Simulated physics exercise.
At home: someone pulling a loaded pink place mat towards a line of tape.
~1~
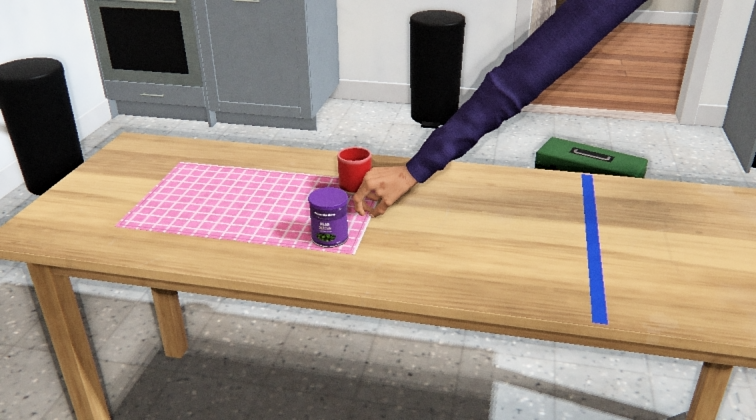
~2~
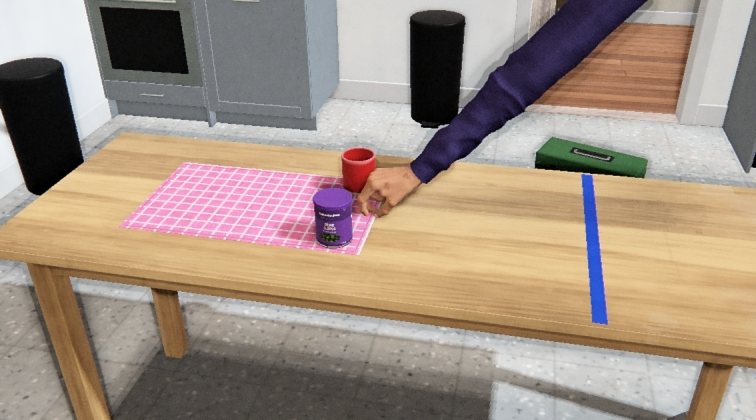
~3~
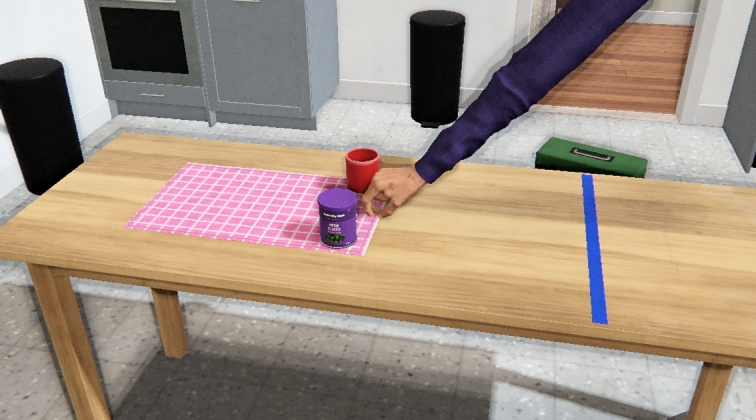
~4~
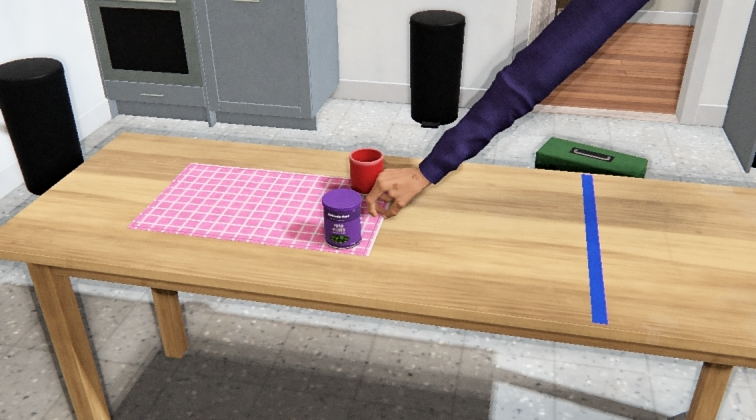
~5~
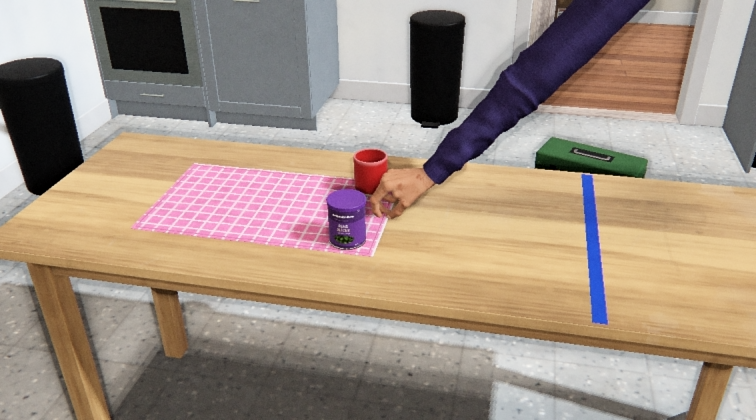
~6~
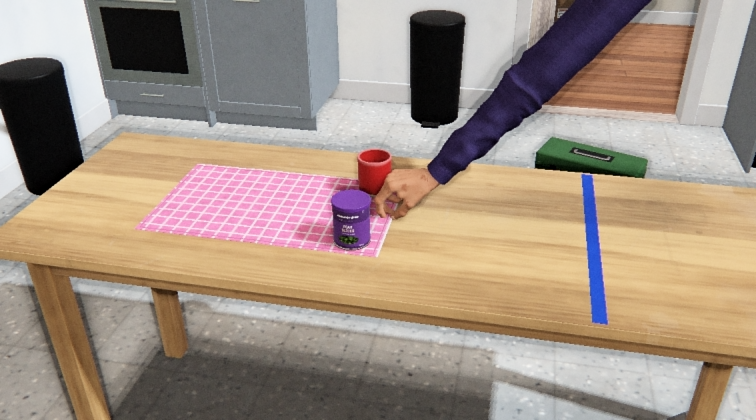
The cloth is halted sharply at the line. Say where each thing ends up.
In the end the red mug stays on the cloth. The purple tin remains aboard.
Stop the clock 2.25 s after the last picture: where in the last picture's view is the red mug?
Close to (562, 191).
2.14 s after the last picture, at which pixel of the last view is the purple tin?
Near (556, 242).
Then, 2.14 s on from there, hem at the tape; red mug on the cloth near (555, 190); purple tin on the cloth near (556, 242).
Then, 2.25 s on from there, hem at the tape; red mug on the cloth near (561, 191); purple tin on the cloth near (563, 243).
In the end, hem at the tape; red mug on the cloth near (561, 191); purple tin on the cloth near (563, 243). The red mug remains aboard and the purple tin keeps its seat.
